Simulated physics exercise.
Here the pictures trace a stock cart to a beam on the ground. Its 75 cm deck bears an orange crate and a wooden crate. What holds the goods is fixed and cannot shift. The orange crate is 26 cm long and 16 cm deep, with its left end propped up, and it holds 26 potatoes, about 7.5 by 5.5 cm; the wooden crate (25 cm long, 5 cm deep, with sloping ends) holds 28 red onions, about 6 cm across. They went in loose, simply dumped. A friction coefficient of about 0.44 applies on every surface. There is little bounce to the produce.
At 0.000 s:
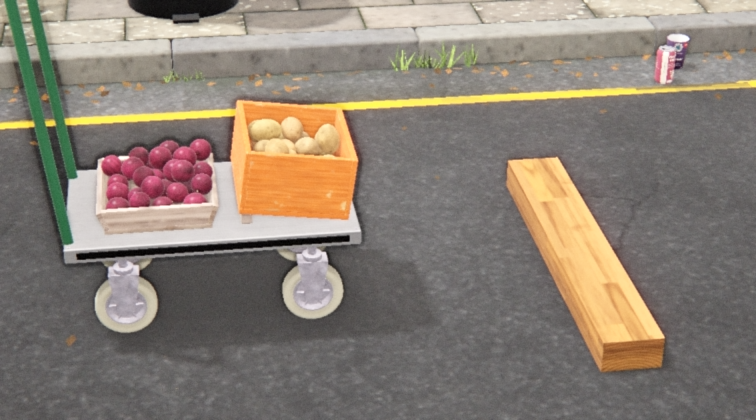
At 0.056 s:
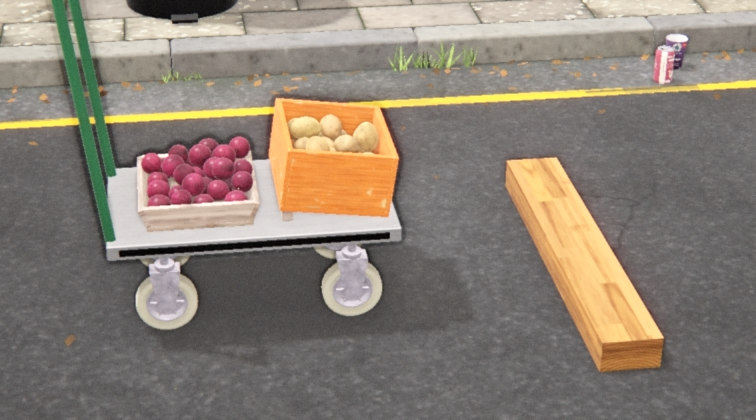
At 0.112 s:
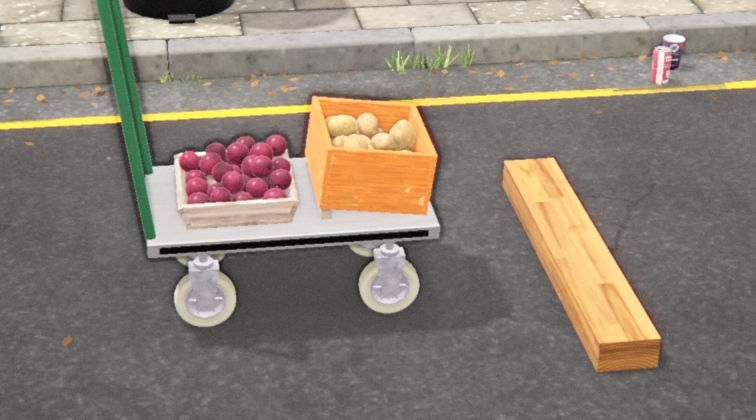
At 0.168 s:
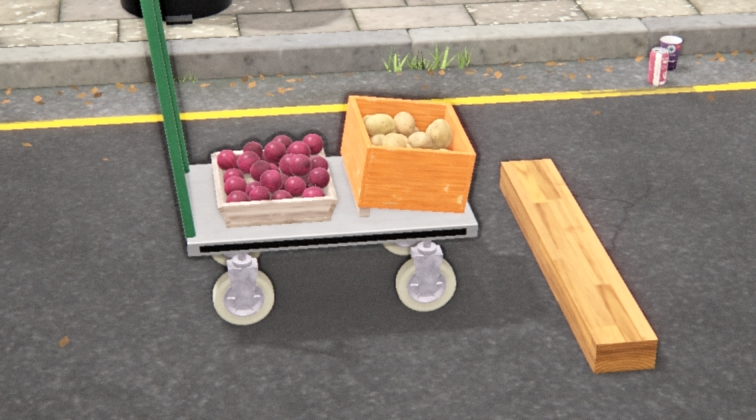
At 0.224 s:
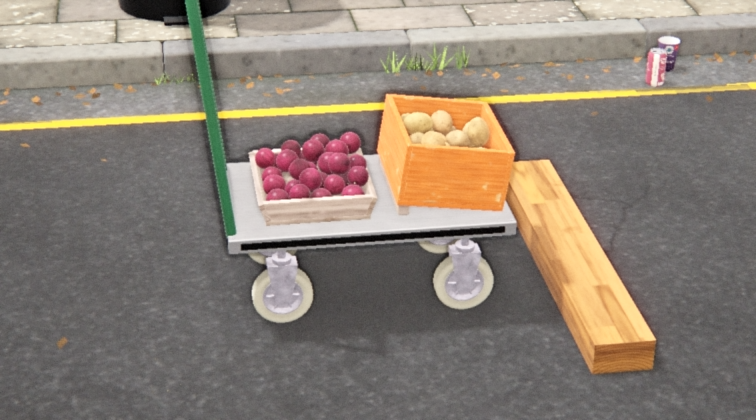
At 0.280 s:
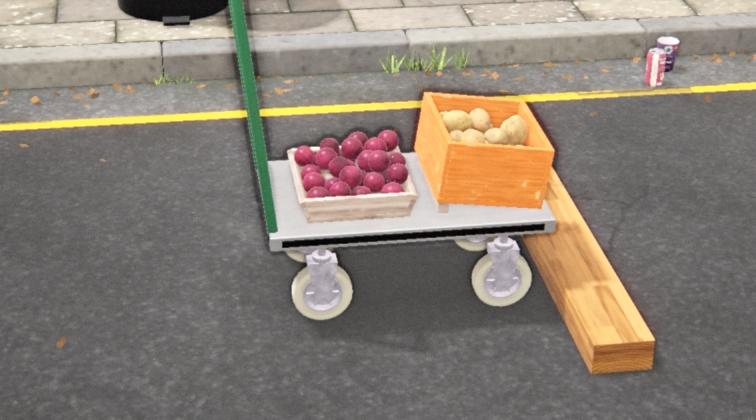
On a dark asphalt road beside a stone kerb and paving, seen from above at an angle, a yellow line runs along the far edge, with two cans near the kerb. A grey cart with a green handle carries a pale wooden crate of red onions and an orange crate of potatoes, left of a wooden beam. The cart rolls steadily right towards the beam, overlapping its far end from view, while the camera barely shifts.
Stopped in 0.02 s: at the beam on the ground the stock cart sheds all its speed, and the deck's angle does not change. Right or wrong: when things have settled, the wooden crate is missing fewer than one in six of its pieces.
Wrong.
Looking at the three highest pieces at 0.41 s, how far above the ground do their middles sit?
Roughly 48 centimetres.
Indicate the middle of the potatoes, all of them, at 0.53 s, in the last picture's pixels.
Near (513, 148).
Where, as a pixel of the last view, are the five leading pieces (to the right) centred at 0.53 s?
They are centred near (548, 129).
After 0.31 s, the wheels strike.
After 0.41 s, orange crate 26 in, 0 out and wooden crate 23 in, 5 out.
After 0.53 s, orange crate 25 in, 1 out and wooden crate 21 in, 7 out.
After 0.76 s, orange crate 25 in, 1 out and wooden crate 21 in, 7 out.
Final count (at 1.26 s), orange crate 25 in, 1 out and wooden crate 21 in, 7 out. Asked share, 7 of 28, 25 per cent.
